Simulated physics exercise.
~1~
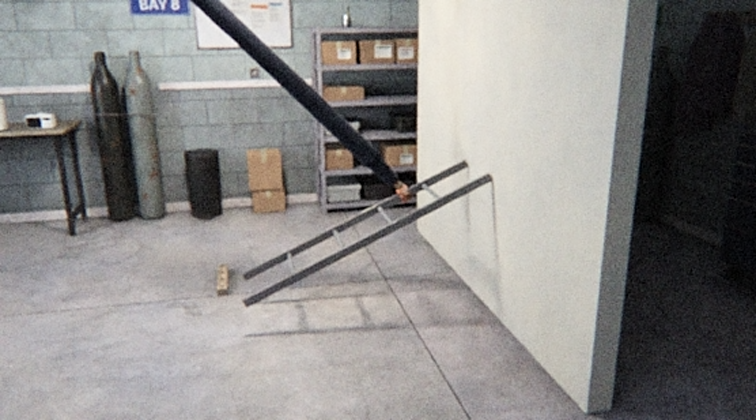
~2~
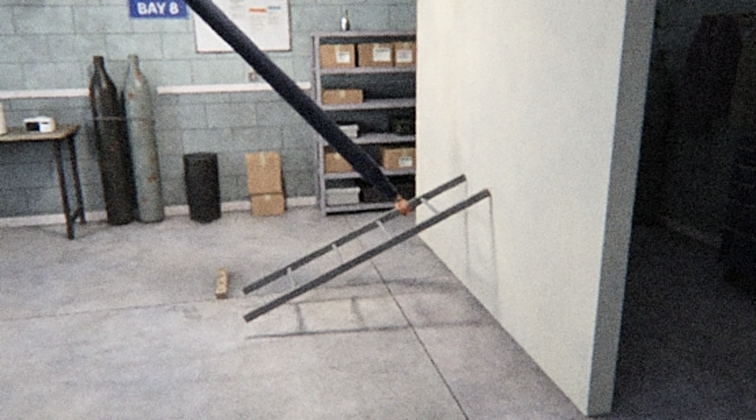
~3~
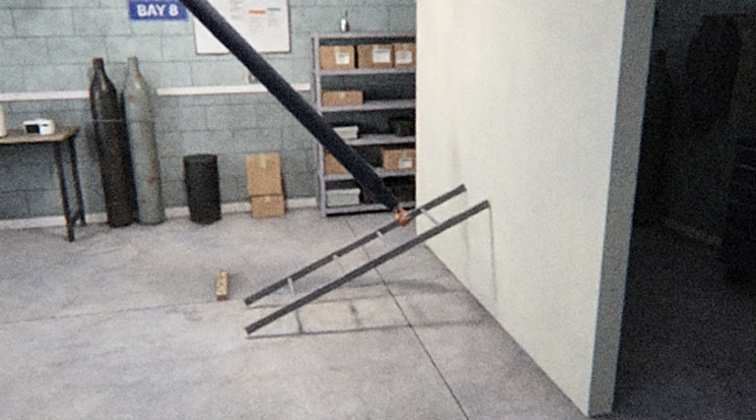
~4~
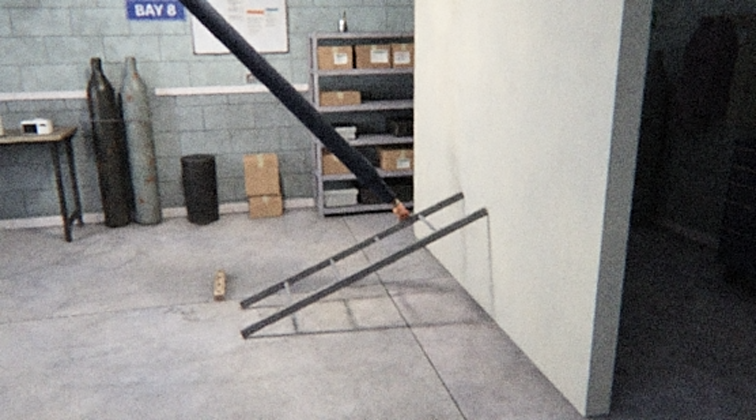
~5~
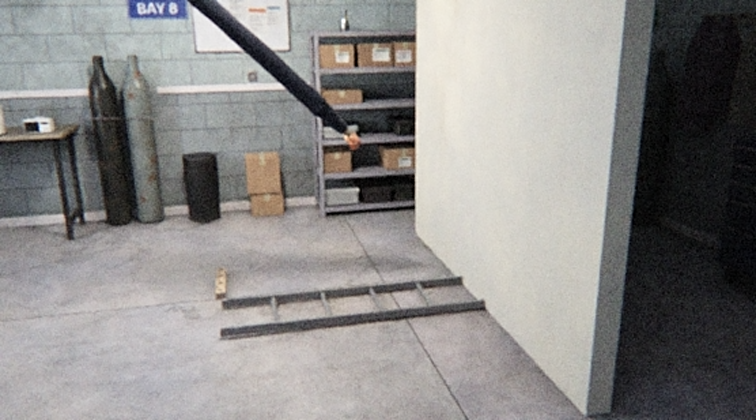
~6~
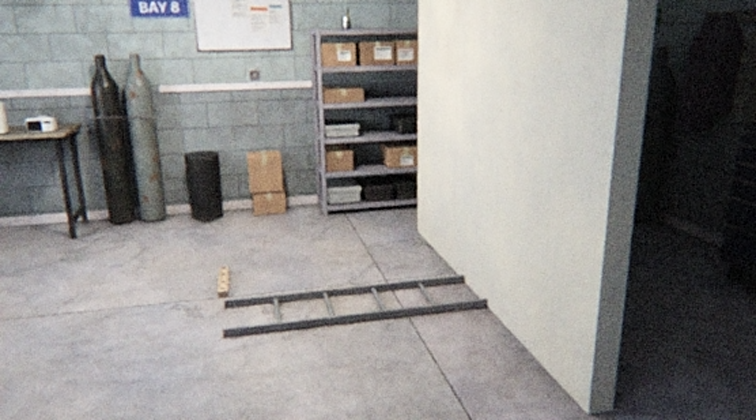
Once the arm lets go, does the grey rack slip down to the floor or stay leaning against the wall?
The grey rack slips down. Its feet slide out away from the wall and it ends up lying flat on the floor.
